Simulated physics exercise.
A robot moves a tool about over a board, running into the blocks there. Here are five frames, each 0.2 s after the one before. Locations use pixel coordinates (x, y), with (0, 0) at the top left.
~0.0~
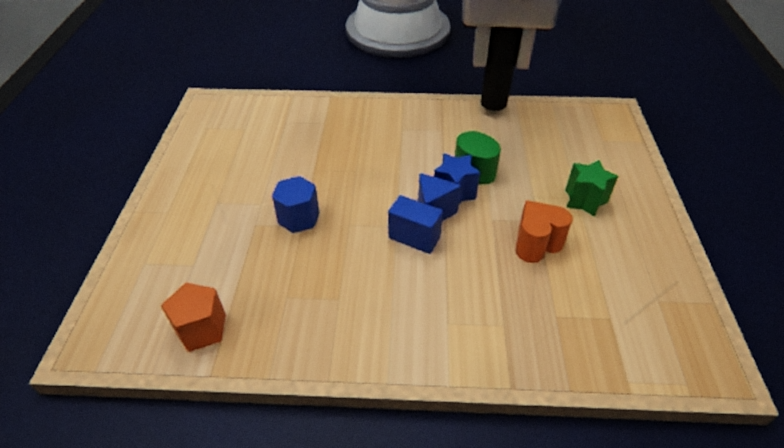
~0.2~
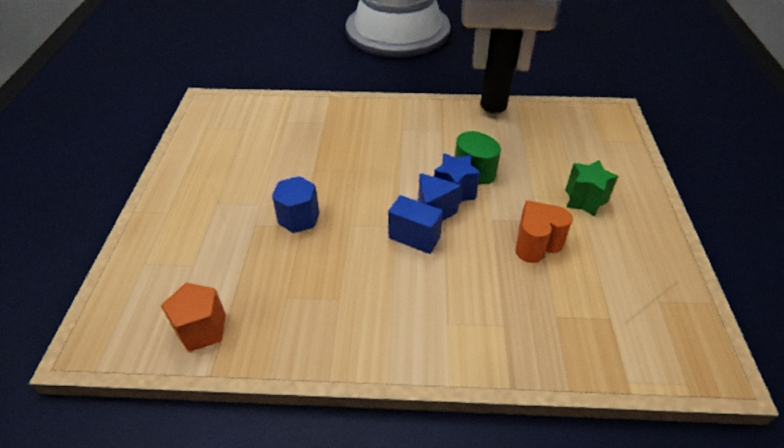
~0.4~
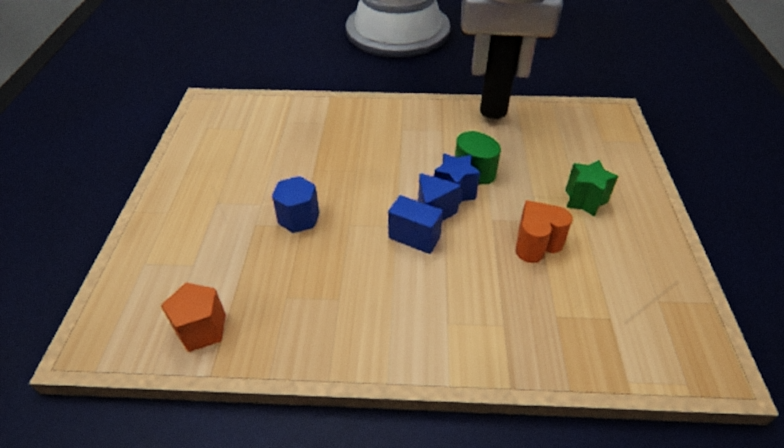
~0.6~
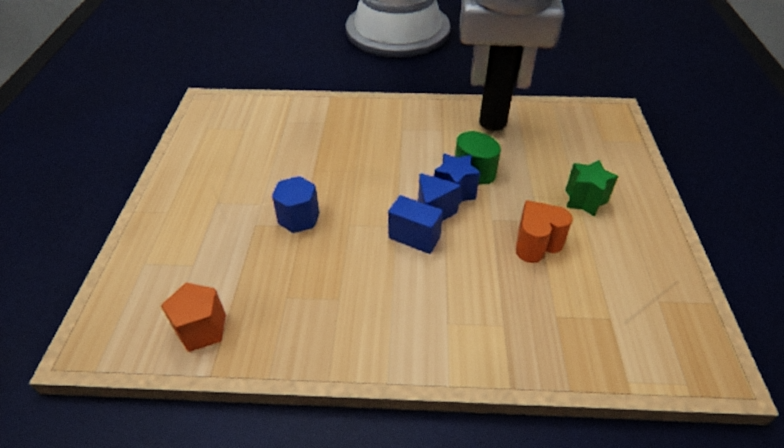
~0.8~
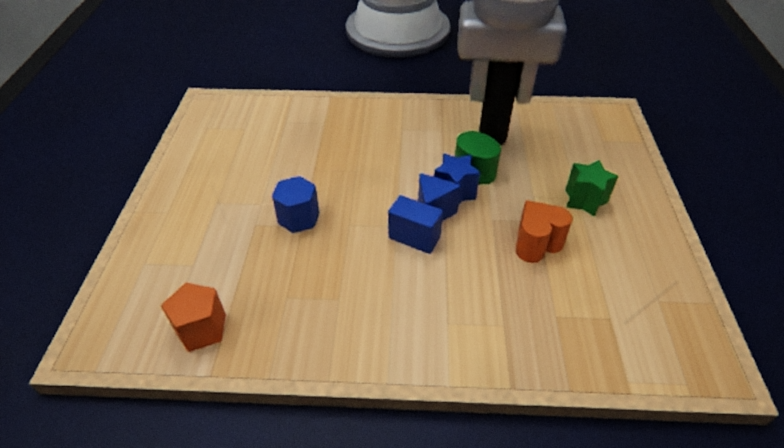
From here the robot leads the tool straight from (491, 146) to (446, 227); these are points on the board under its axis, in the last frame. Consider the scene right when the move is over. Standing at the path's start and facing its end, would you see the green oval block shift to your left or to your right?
Measured against the direction from start to end, the green oval block shifts toward the left-hand side.
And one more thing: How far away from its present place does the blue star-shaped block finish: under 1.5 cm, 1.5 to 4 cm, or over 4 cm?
Movement: Over 4 cm.
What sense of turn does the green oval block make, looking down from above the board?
Prediction: Counterclockwise.
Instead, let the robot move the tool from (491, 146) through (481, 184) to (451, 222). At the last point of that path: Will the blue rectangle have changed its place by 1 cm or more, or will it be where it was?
At the moment the path ends, the blue rectangle no longer stands where it did.
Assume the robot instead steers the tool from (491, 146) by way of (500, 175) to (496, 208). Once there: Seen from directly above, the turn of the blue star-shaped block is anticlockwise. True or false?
That is true.
On the path given first. One third of the way, tool (478, 163); blue rectangle (402, 220), turned 15° anticlockwise; blue triangle (424, 199), turned 35° clockwise; blue star-shaped block (453, 187), turned 15° clockwise; green oval block (473, 165), turned 20° anticlockwise.
Two thirds of the way, tool (463, 190); blue rectangle (392, 230); blue triangle (404, 211), turned 60° clockwise; blue star-shaped block (445, 223), turned 35° clockwise; green oval block (467, 196), turned 50° anticlockwise.
At the end, tool (446, 219); blue rectangle (389, 233); blue triangle (403, 211), turned 65° clockwise; blue star-shaped block (438, 261), turned 75° clockwise; green oval block (465, 227), turned 90° anticlockwise.
